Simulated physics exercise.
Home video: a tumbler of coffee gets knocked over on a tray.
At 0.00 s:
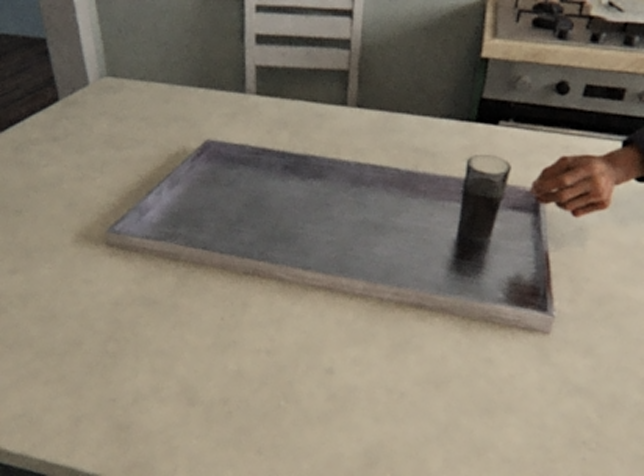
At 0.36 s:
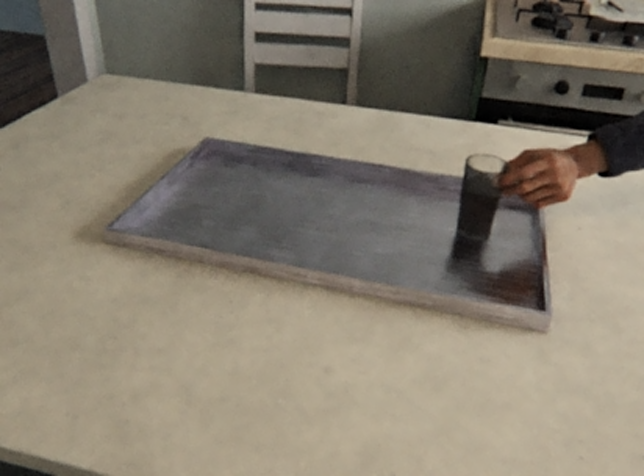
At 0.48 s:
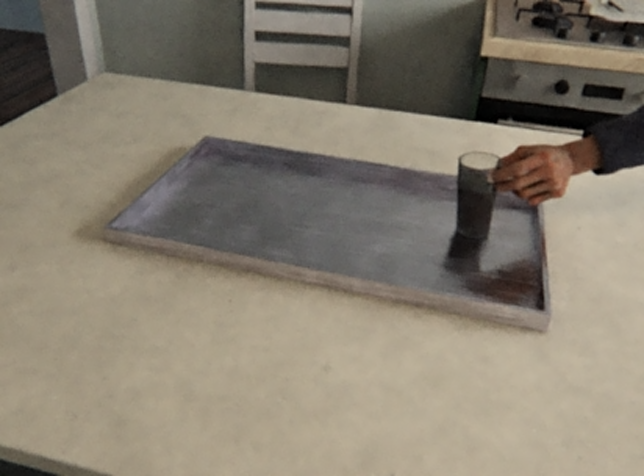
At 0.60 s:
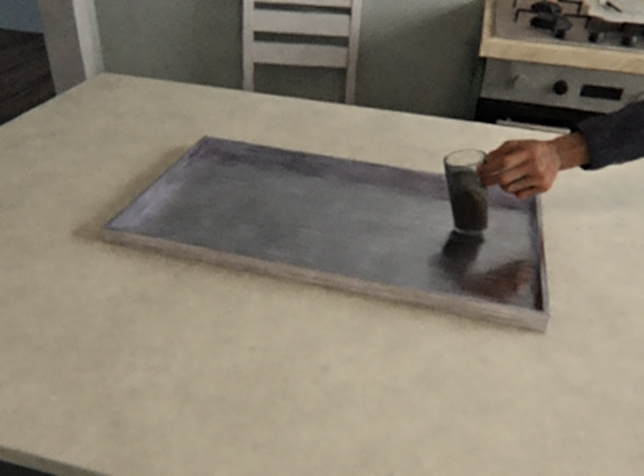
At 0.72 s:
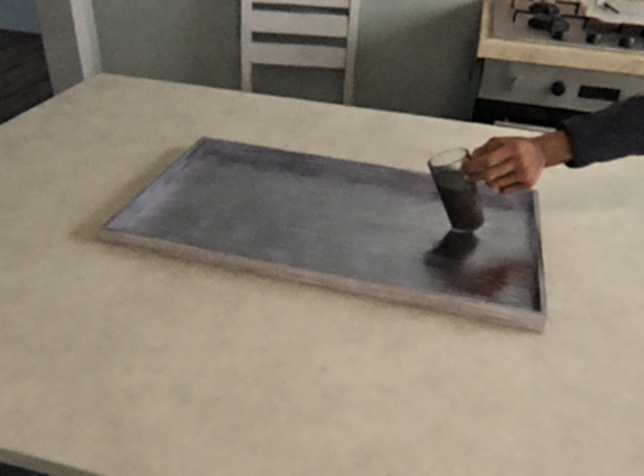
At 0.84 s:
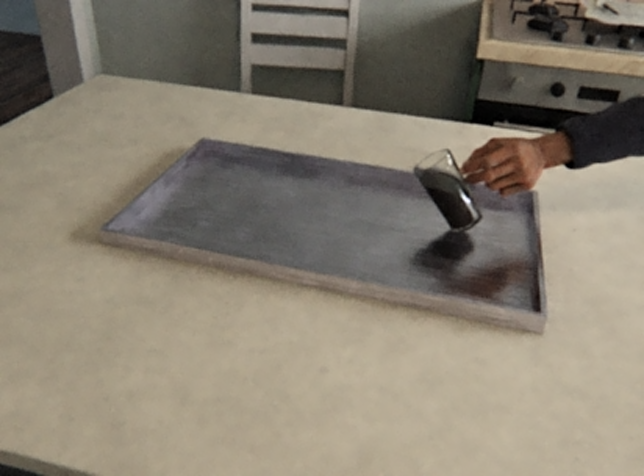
A glass of dark coffee stood near the right end of a gray tray on a table until a hand reached in from the right and pushed it, tilting it further and further left.
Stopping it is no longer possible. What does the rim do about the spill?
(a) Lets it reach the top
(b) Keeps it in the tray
(b) Keeps it in the tray.
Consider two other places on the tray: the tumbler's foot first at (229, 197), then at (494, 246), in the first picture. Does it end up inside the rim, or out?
First it escapes from the tray, then it keeps within the tray.
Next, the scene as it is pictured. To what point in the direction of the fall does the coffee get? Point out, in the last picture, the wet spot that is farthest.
Spill front, last frame: Approx. (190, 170).
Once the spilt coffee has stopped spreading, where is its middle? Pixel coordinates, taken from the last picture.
Roughly (249, 194).
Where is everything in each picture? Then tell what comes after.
In the first frame, it stands upright; tumbler (482, 197) about two thirds full; tray (316, 268).
In the second frame, the hand pushes it; tumbler about two thirds full, surface at (482, 189).
In the third frame, the hand pushes it; tumbler (477, 194) about two thirds full.
In the fourth frame, the hand pushes it; tumbler about two thirds full, surface at (467, 183); tray (312, 266).
In the fifth frame, the hand pushes it; tumbler (458, 190) tipped 25°.
In the sixth frame, it is falling; tumbler (449, 190) tipped 35°.
After 1.4 s, the tumbler lies in the tray; the puddle covers about as much as a plate; all of it is inside the rim.
After 2.2 s, the puddle covers about as much as a tray; all of it is inside the rim.
After 3.6 s, the puddle covers about as much as a tray; all of it is inside the rim.
